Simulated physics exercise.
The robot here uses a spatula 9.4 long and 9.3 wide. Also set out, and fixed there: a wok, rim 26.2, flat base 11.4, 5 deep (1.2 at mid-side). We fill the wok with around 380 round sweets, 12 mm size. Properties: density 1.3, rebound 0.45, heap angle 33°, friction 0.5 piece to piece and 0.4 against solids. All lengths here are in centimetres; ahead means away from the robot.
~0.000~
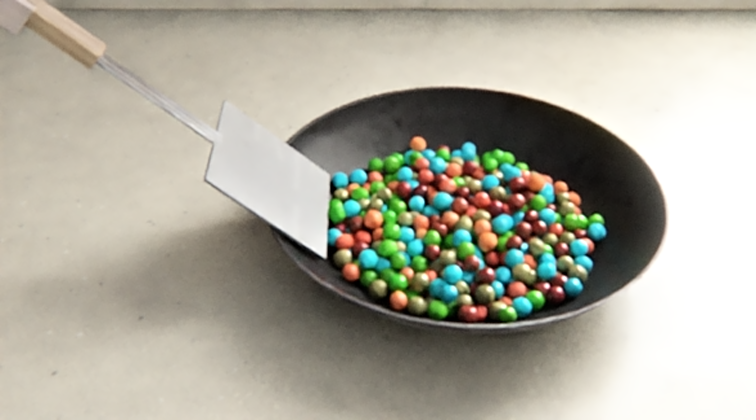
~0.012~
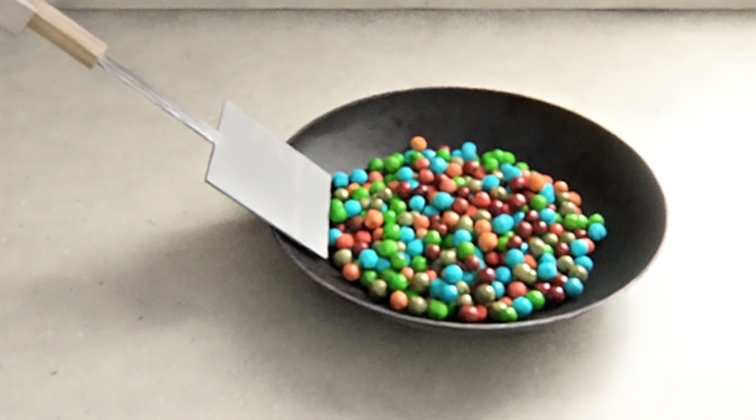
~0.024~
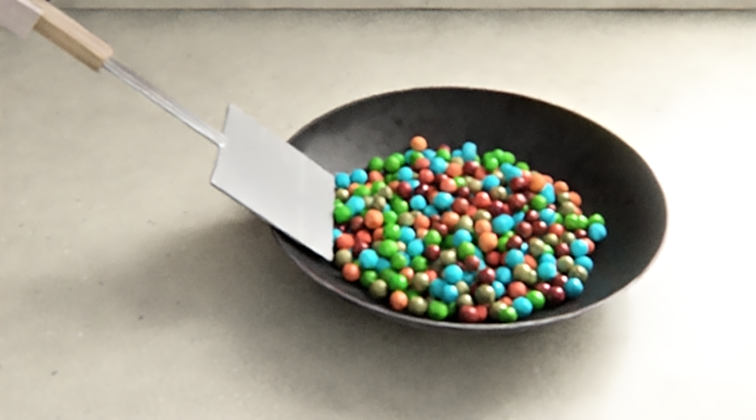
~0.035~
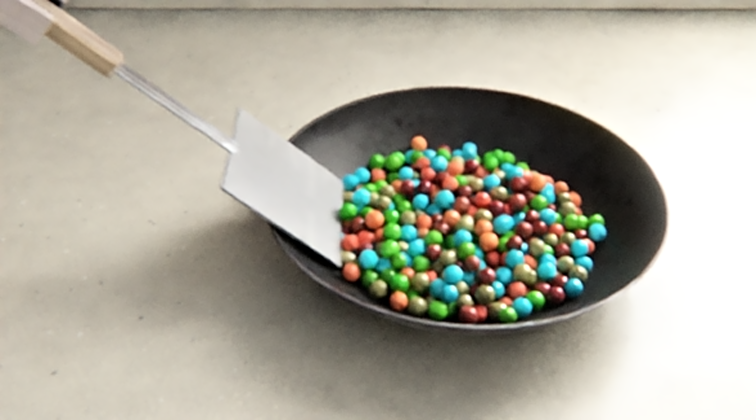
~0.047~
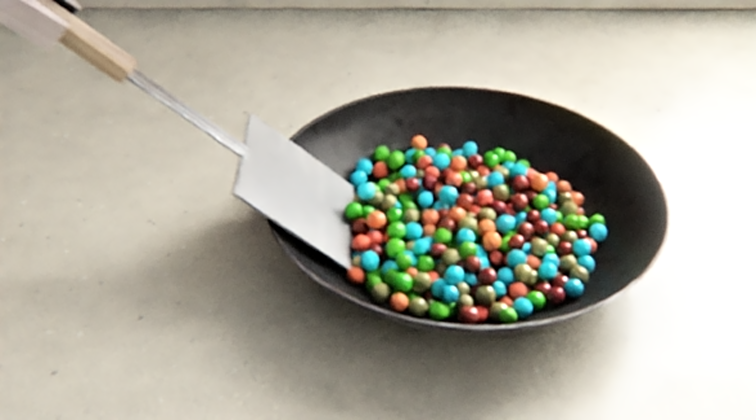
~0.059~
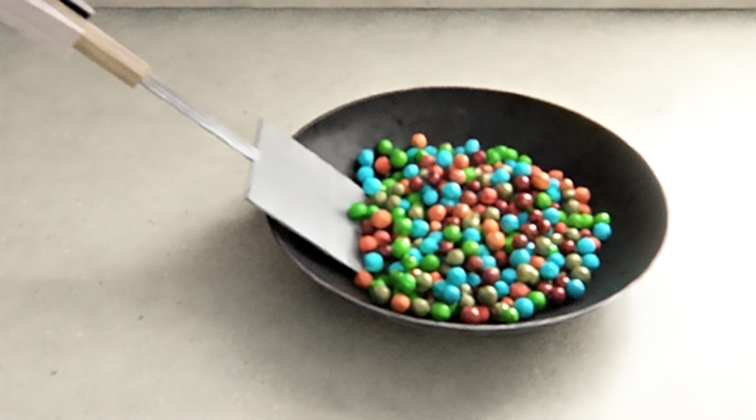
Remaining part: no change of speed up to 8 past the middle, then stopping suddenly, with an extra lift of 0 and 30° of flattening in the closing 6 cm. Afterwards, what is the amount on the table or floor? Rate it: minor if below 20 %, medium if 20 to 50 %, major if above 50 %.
Rating: Minor.
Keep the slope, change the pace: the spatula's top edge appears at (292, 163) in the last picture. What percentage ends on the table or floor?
Estimate: Close to 40 %.
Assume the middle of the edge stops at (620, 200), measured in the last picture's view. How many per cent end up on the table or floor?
Roughly 30 per cent, I'd say.
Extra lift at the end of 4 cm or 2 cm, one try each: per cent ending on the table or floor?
I'd put it near 10 in a hundred, then near 10 in a hundred.
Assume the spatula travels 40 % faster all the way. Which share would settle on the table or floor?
In that case, around 20 per cent would end on the table or floor.
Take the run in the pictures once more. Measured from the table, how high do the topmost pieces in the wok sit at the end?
Height at rest: Roughly 6.5 cm.
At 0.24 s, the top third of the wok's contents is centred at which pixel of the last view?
At about (575, 198).
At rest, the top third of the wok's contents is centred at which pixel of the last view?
The middle lies somewhere around (594, 190).
By 0.15 s, sloping 42°, highest piece 5 above the table; 383 in the wok.
By 0.24 s, sloping 32°, highest piece 6 above the table; 383 in the wok.
By 0.48 s, sloping 12°, highest piece 7 above the table; 363 in the wok, 20 on the table or floor.
By 1.53 s, sloping 12°, highest piece 6 above the table; 362 in the wok, 21 on the table or floor.
Final count, 362 in the wok, 21 on the table or floor. That is 5 % on the table or floor.
